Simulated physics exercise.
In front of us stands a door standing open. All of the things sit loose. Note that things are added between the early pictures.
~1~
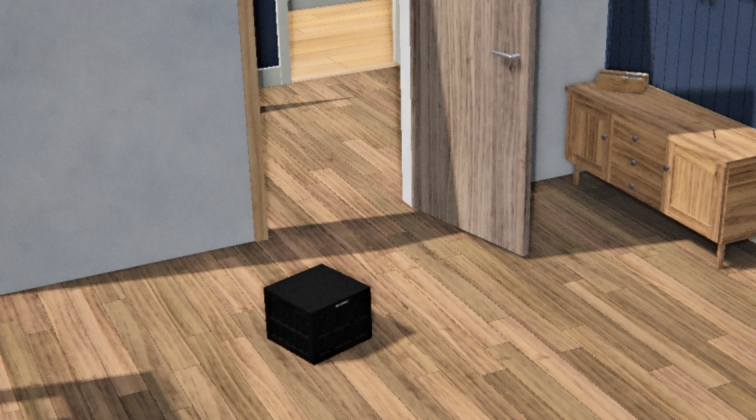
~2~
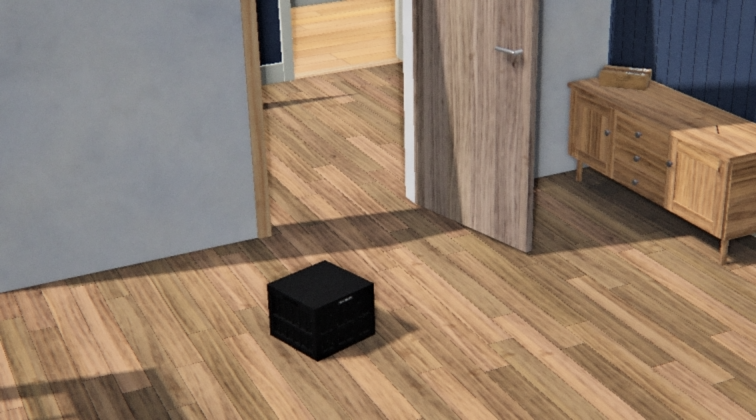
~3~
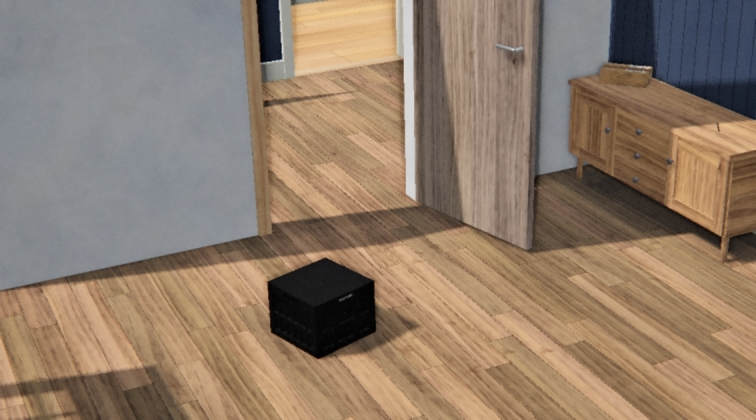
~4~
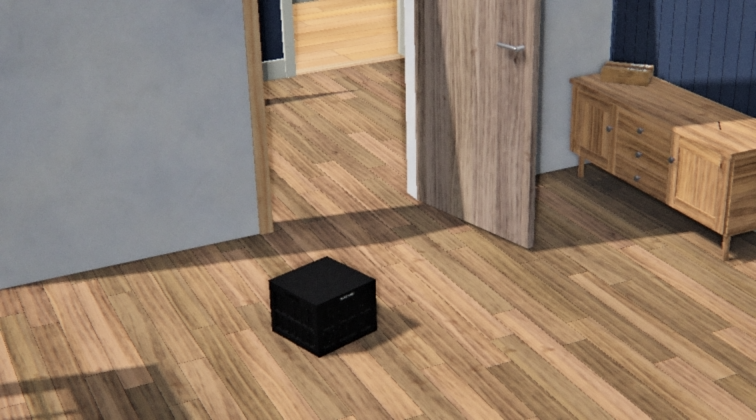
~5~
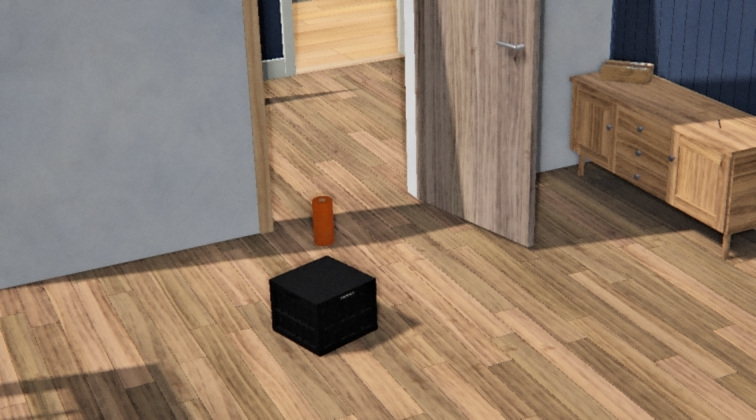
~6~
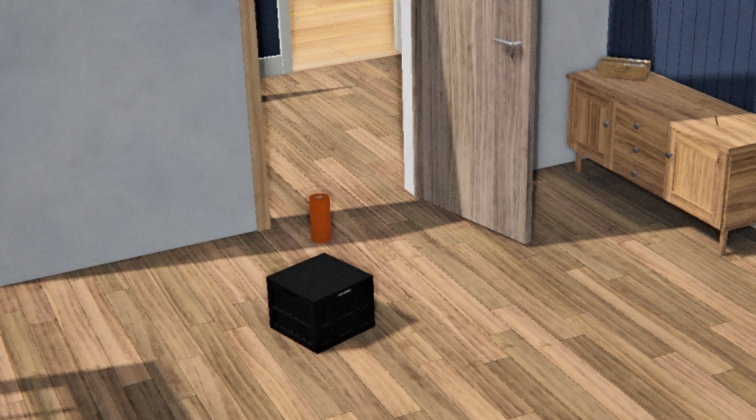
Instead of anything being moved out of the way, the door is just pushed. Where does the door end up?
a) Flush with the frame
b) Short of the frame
Answer: A.
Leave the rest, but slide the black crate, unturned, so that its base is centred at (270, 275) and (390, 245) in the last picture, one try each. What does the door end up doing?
Try one: Swings all the way; try two: Gets held up.
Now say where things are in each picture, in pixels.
Door wide open and still; black crate (318, 313), in the first frame.
Door wide open and still; black crate (321, 309), in the second frame.
Door wide open and still; black crate (322, 307), in the third frame.
Door wide open and still; black crate (323, 306), in the fourth frame.
Door wide open and still; black crate (324, 305), in the fifth frame.
Door wide open and still; orange roll (320, 218); black crate (321, 302), in the sixth frame.
Then, 1.40 s past the last view, door 54° open.
Then, 2.20 s past the last view, door 13° open; orange roll displaced about its own width near (300, 211).
Finally, door 0° open; moved from the start, orange roll; black crate still in place. Final places as the last picture's camera would see them, orange roll near (280, 198).
